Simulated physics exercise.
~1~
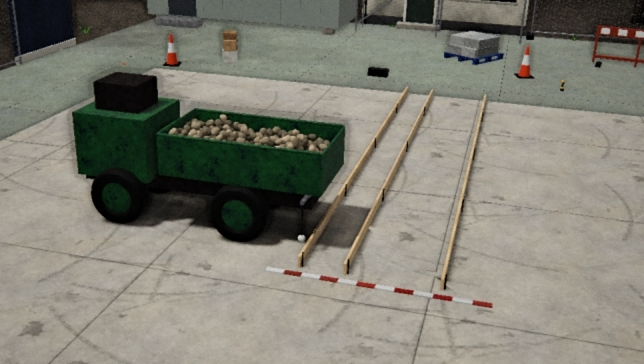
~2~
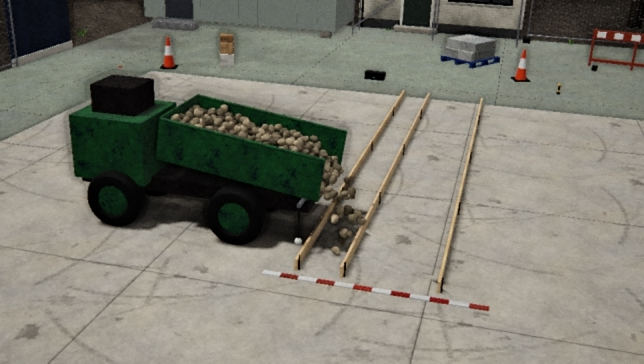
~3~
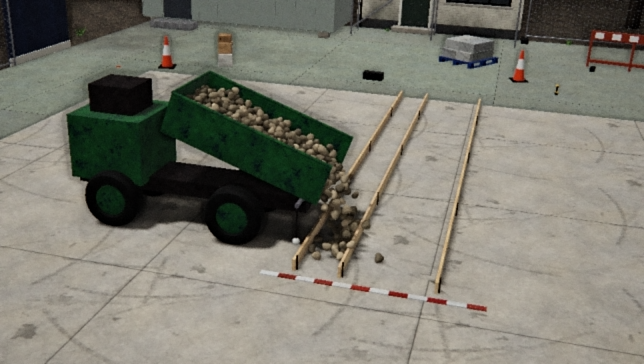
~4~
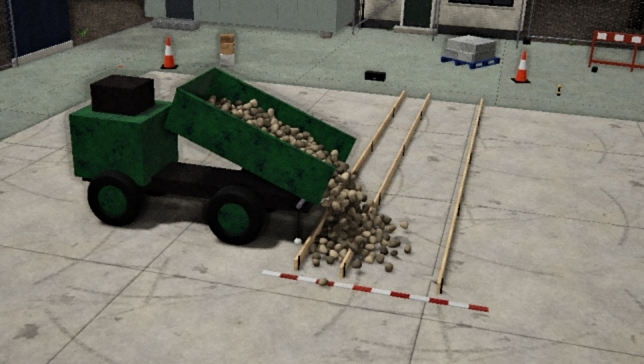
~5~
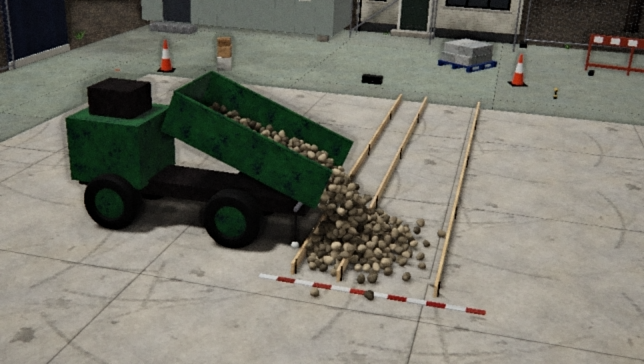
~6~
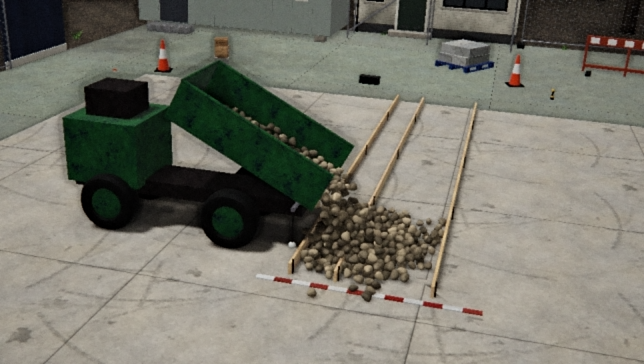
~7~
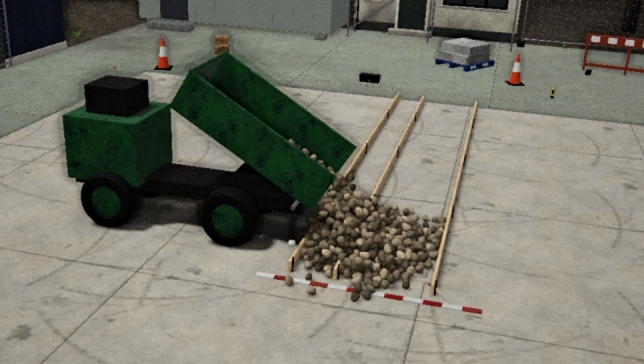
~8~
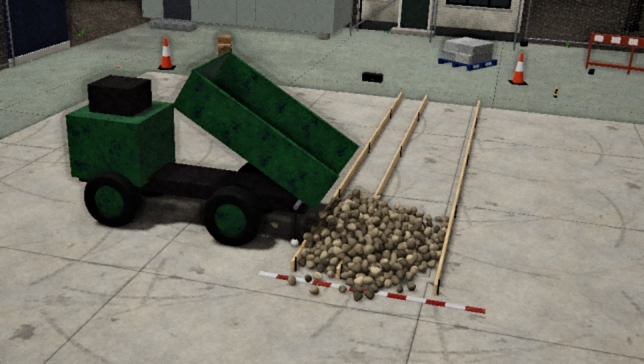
In a paved yard, a green tipper truck raised its loaded body in stages, pouring round stones off the right end over some low wooden planks, until the body stood empty and steeply tilted beside a broad heap reaching the farthest plank.
